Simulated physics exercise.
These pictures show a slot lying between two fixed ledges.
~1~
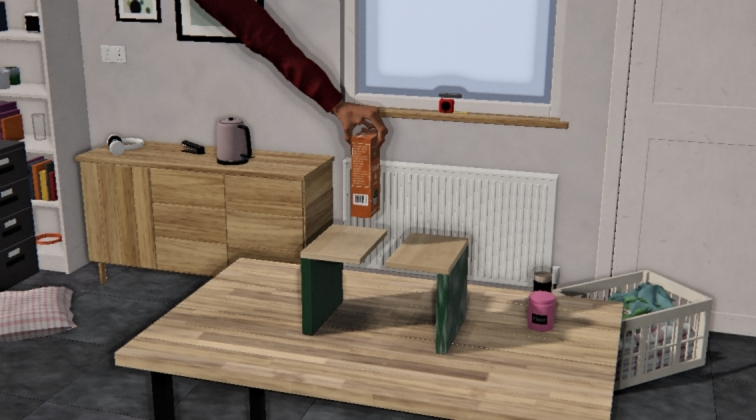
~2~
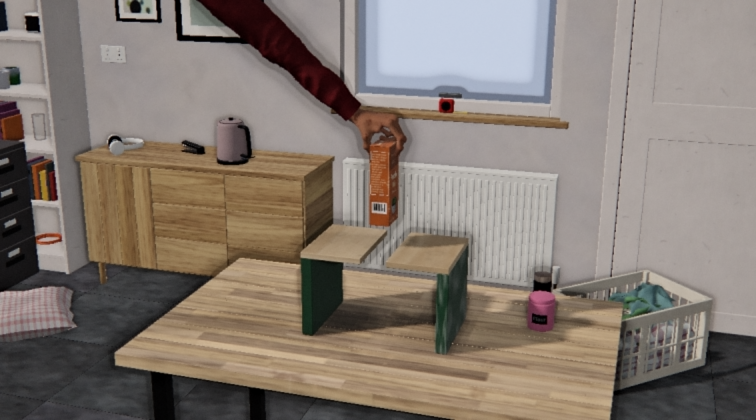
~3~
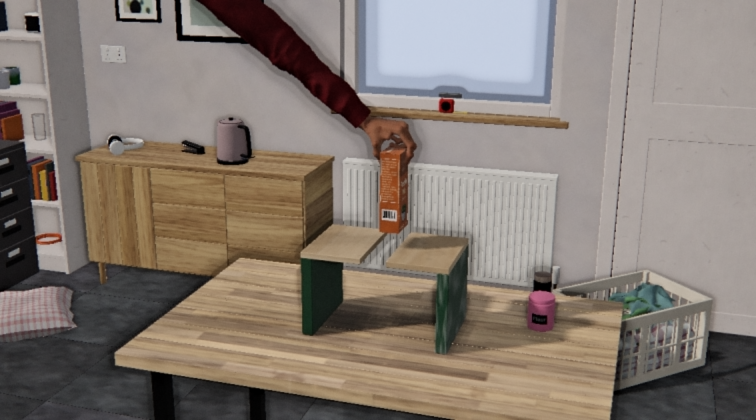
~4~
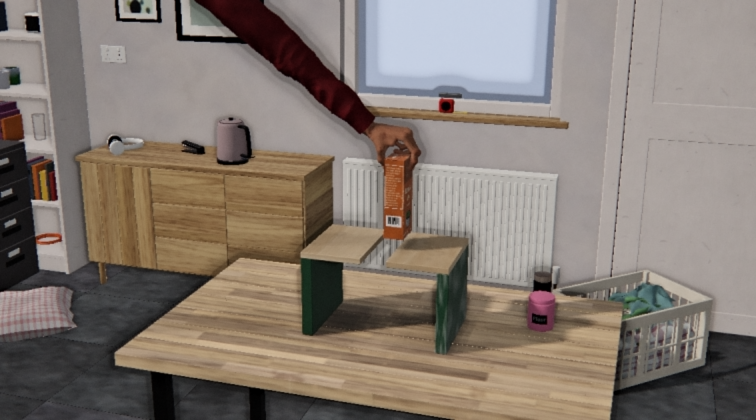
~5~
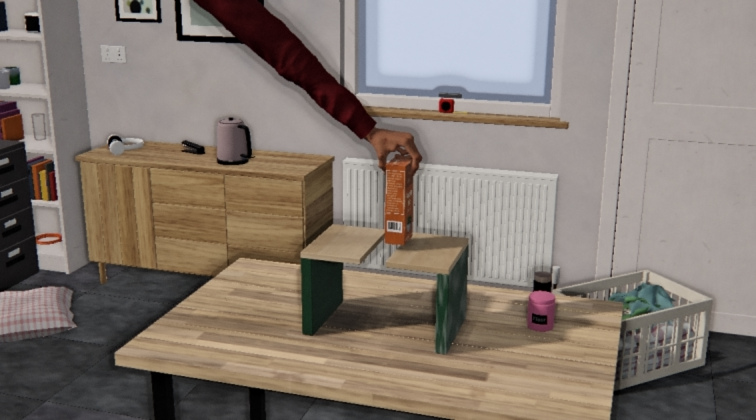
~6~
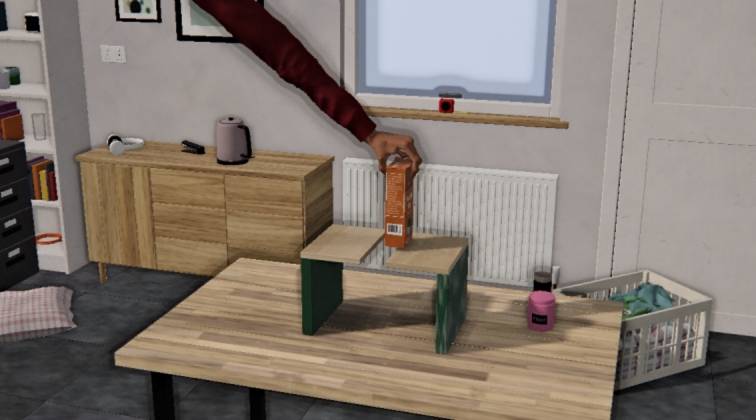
In a grey-walled room with a window and white radiator, a still camera looks slightly down at a wooden table. Two green-sided stands with pale wooden tops sit on it with a narrow gap between them, a pink jar to their right, a kettle on the sideboard behind. A dark-red-sleeved arm lowers an orange carton rightward to the gap, slows, and holds it there upright.
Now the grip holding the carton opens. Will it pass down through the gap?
Expect it to be stopped by the gap.
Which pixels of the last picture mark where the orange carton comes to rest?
Near (358, 232).
Then, 0.50 s later than the last frame, orange carton tilted by 6° near (395, 207).
Then, 0.70 s later than the last frame, orange carton tilted by 31° near (379, 211).
Then, 0.80 s later than the last frame, orange carton tilted by 70° near (363, 227).
Then, 0.90 s later than the last frame, orange carton on its side near (358, 232).
When it is over, lying over on the stand or table, orange carton; the other 2 as before. End places, in pixels of the last picture, orange carton near (358, 232). The carton is caught.
